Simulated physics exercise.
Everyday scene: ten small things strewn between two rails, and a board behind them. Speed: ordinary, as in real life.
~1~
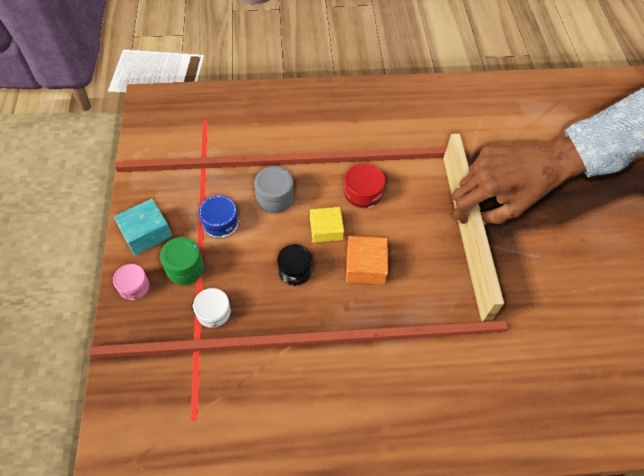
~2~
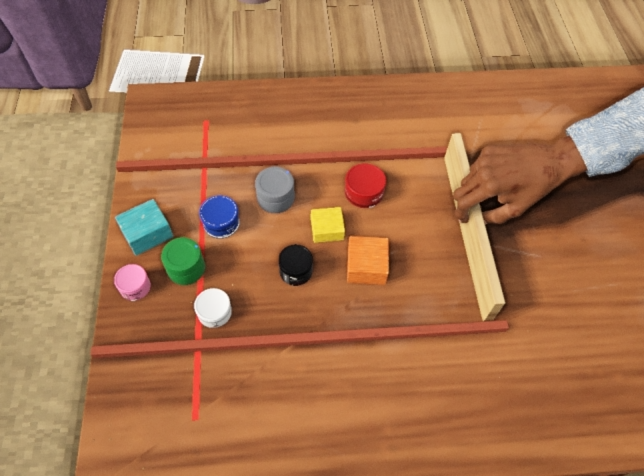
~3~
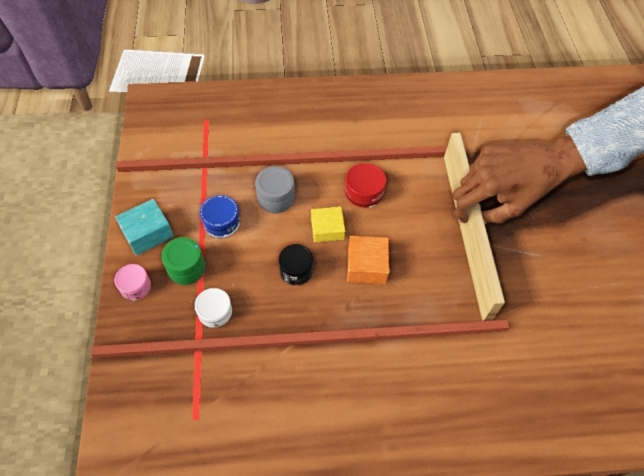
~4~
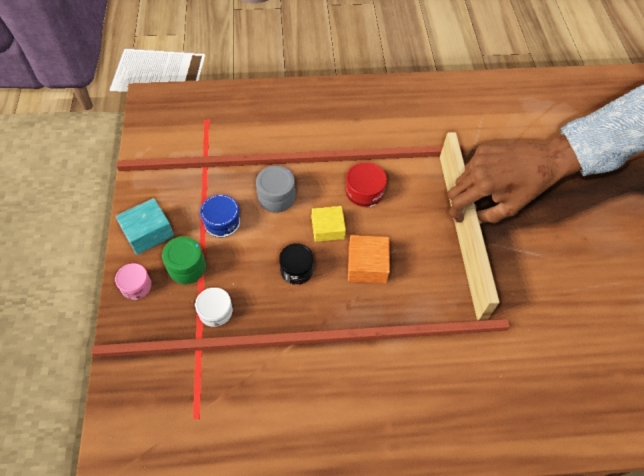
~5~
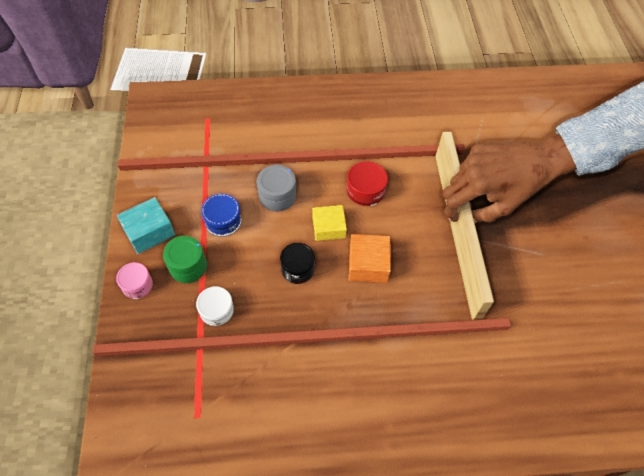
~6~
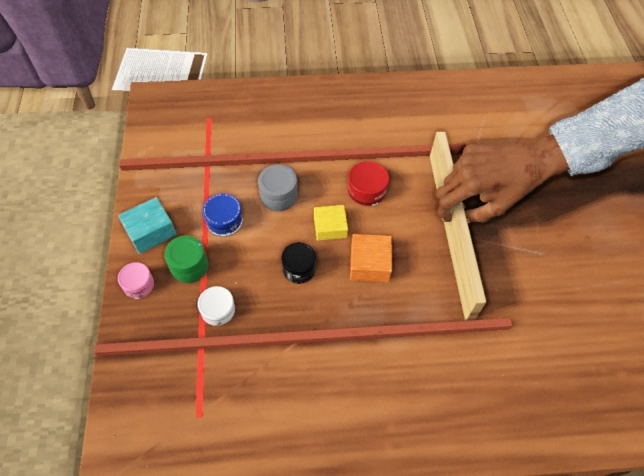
A hand gripping a pale wooden board at the right holds it nearly still at first, then slides it slightly left between two red rails. The ten small coloured tubs, lids and blocks scattered ahead of it, some near a red line across the table, stay in place, untouched by the board.
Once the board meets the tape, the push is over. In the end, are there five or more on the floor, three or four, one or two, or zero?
I predict not one will slip off.
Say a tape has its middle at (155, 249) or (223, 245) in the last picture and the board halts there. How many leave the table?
Respectively 6 and 0.
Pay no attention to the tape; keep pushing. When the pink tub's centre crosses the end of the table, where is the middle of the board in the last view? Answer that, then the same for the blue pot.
Around (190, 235) first and around (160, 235) second.
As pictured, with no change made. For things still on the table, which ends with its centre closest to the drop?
The answer is the turquoise block.
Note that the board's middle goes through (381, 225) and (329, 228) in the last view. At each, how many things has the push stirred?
I make it 2 at the first spot and 5 at the other.
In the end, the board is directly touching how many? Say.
Contact count: 4.
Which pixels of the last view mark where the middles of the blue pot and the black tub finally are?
Approximately (155, 223) for one, approximately (145, 273) for the other.
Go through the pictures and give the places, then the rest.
Pink tub (132, 282); turquoise block (144, 227); green lid (183, 261); board (470, 223); tape (201, 248), in the first picture.
Turquoise block (145, 227); black tub (296, 265), in the second picture.
Green lid (184, 261); orange block (368, 260), in the third picture.
Pink tub (134, 282); board (466, 221), in the fourth picture.
Turquoise block (147, 225); blue pot (222, 215), in the fifth picture.
Pink tub (136, 281); turquoise block (148, 225); green lid (187, 260); board (455, 221); tape (205, 246), in the sixth picture.
Early on, none off yet; pink tub at rest near (136, 281); turquoise block at rest near (148, 225); green lid at rest near (187, 260).
A while later, none off yet; pink tub moving near (129, 284); turquoise block at rest near (148, 225); green lid travelled about its own width near (154, 258).
Finally, the number that fall off is zero.
